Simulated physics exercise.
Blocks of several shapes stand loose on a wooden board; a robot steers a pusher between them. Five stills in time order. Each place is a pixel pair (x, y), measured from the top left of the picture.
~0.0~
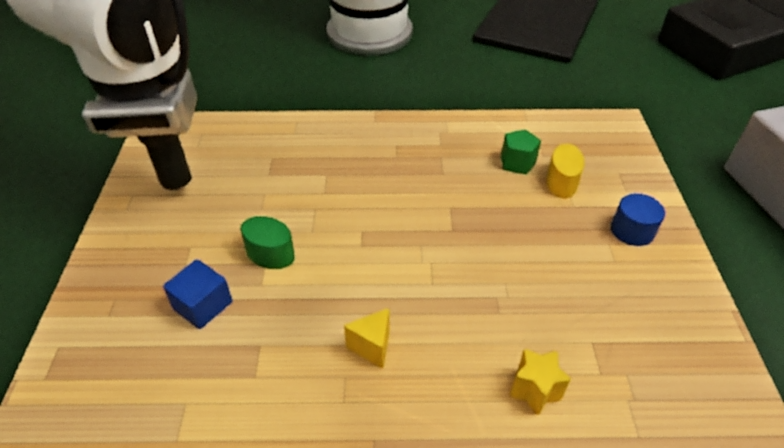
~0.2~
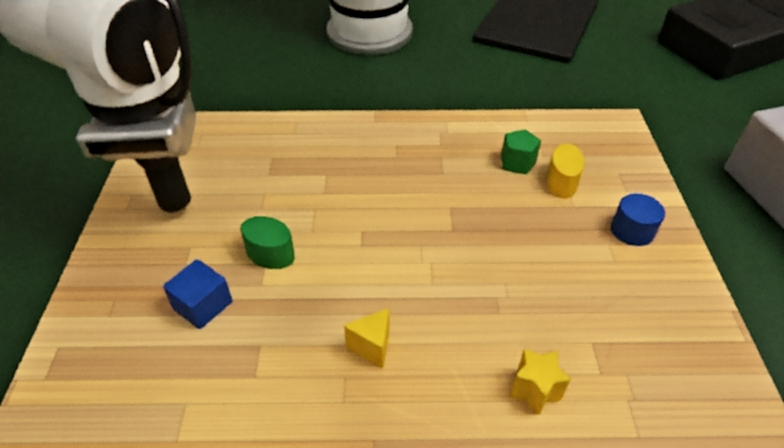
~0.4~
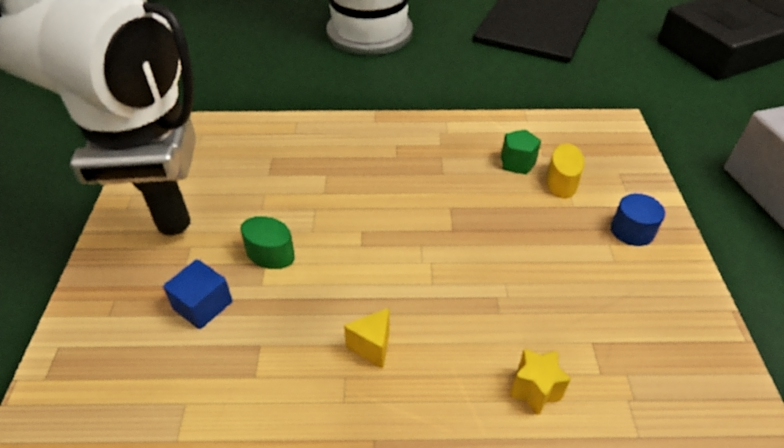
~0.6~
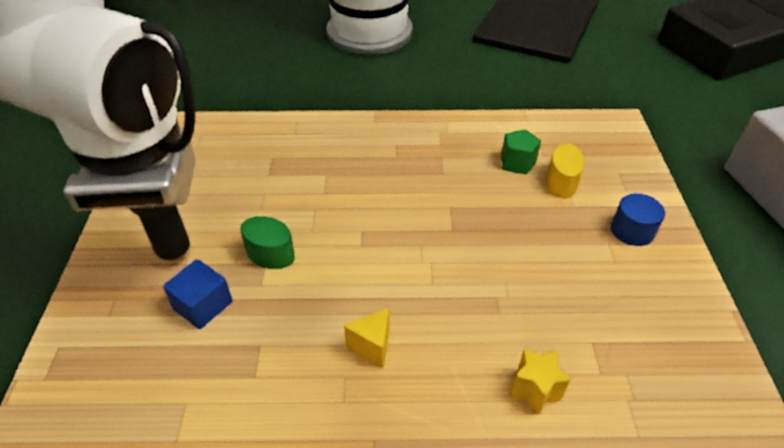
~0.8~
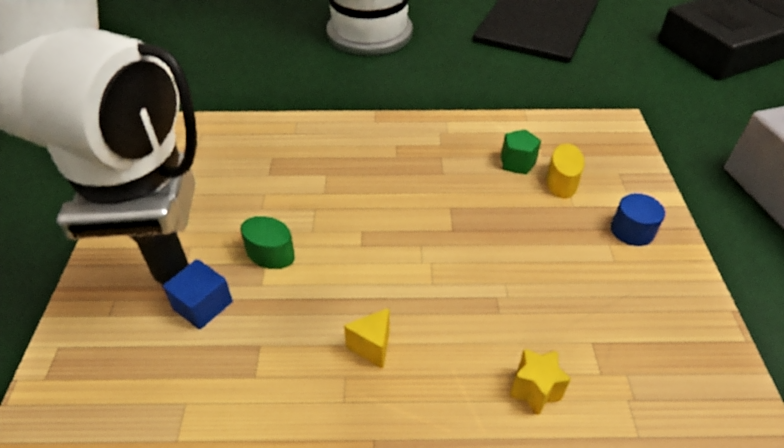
A robot arm moves its black pusher down the board's left side beside a blue block.
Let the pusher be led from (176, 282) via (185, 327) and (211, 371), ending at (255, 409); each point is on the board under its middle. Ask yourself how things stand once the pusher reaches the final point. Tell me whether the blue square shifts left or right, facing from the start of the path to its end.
My answer: Left.
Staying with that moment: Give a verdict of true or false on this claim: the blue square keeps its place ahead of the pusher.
This is false.
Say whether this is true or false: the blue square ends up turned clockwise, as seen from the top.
Answer: False.
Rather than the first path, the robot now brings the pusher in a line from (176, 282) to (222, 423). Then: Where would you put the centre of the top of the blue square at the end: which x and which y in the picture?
I'd say the blue square ends with its top centre at (236, 319).
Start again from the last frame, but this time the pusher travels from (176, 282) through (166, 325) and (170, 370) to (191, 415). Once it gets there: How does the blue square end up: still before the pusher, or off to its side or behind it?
It will get left beside or behind the pusher.
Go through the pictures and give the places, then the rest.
The first frame shows tip of the pusher at (176, 180), middles of tops, blue square at (194, 282), green elliptical block at (265, 230).
The second frame shows pusher at (175, 201), nothing pushed.
The third frame shows pusher at (174, 224), nothing pushed.
The fourth frame shows pusher at (173, 247), nothing pushed.
The fifth frame shows pusher at (172, 271), blue square at (194, 282), green elliptical block at (265, 230).
The first path, step by step. One third of the way, pusher at (181, 317); blue square at (219, 309), turned 45° anticlockwise.
Two thirds of the way, pusher at (207, 361); blue square at (237, 316), turned 75° anticlockwise.
At the end, pusher at (251, 399); blue square at (237, 316), turned 80° anticlockwise; green elliptical block unmoved.
